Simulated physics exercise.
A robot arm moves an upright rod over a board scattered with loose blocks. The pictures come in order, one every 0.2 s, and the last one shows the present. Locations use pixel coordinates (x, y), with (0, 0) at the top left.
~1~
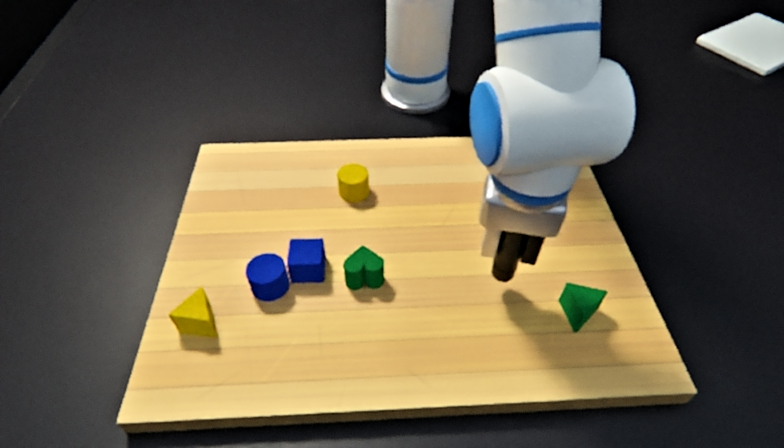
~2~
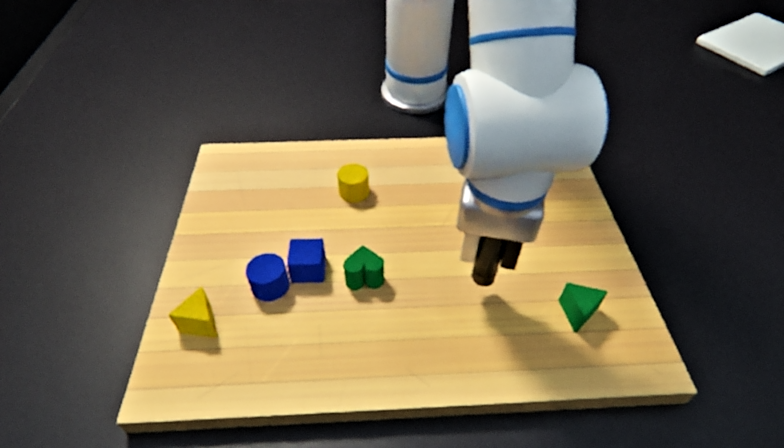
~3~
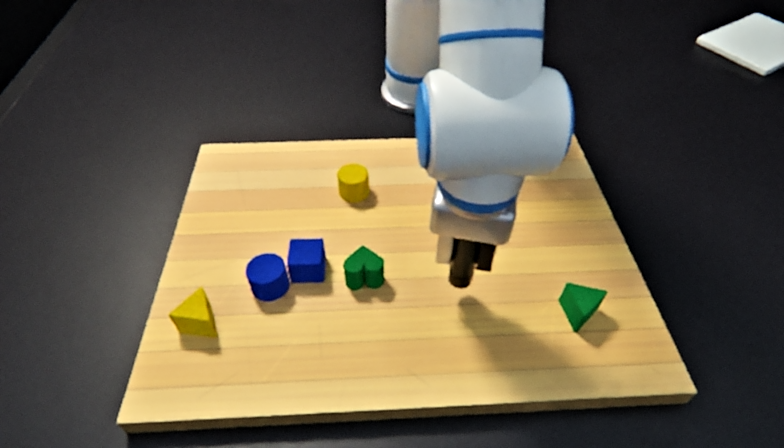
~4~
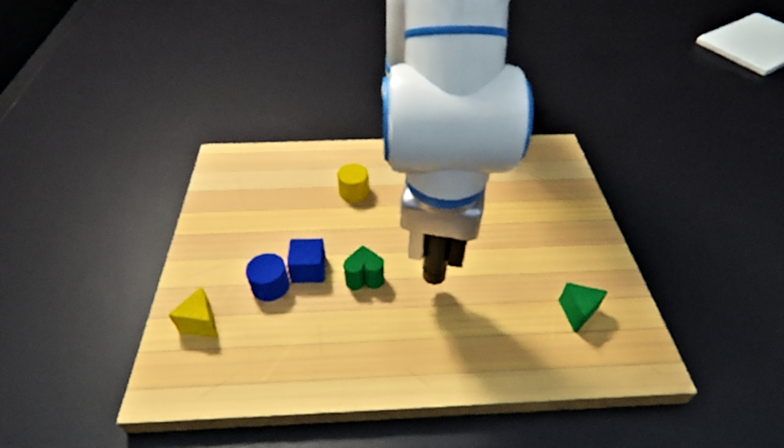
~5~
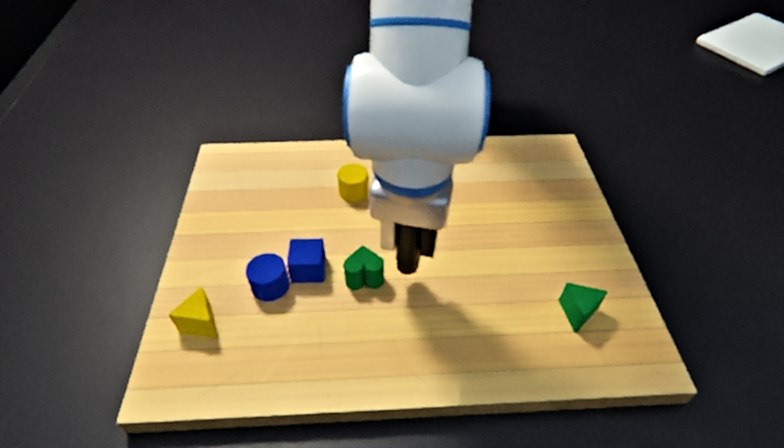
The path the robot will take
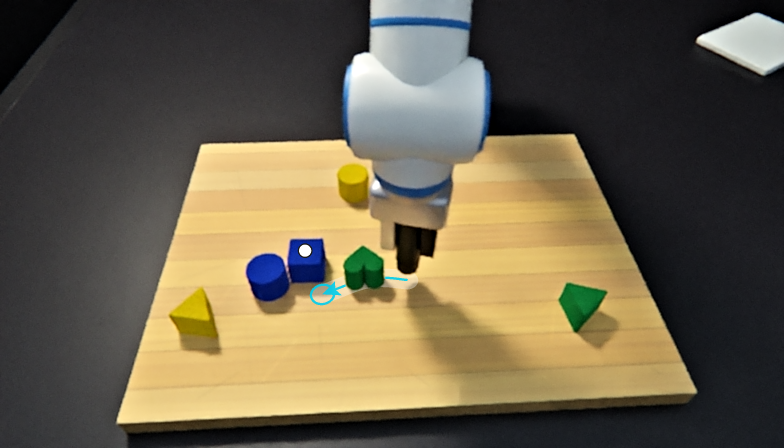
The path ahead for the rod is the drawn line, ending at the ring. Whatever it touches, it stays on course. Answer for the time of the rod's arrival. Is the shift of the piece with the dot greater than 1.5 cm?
Answer: Yes.
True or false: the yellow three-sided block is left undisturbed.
True - the claim holds.
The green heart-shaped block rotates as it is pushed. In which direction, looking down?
Viewed from above: Clockwise.
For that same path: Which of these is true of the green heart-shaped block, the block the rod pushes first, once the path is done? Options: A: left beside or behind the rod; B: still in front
(B)
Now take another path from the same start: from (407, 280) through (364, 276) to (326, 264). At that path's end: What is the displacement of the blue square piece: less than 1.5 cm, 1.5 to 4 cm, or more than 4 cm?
Distance: Between 1.5 and 4 cm.
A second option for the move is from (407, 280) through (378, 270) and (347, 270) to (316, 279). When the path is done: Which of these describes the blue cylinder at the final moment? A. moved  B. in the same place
Correct choice: A.
The line goes from (407, 280) through (378, 278) and (350, 284) to (323, 294); the dot is on the blue square piece.
What follows on the original path. One third of the way, rod at (378, 264); green heart-shaped block at (345, 259).
Two thirds of the way, rod at (348, 271); blue cylinder at (257, 267); blue square piece at (292, 250), turned 45° clockwise; green heart-shaped block at (315, 266).
At the end, rod at (320, 281); yellow three-sided block unmoved; blue cylinder at (249, 266); blue square piece at (284, 246), turned 65° clockwise; green heart-shaped block at (289, 271), turned 25° clockwise.
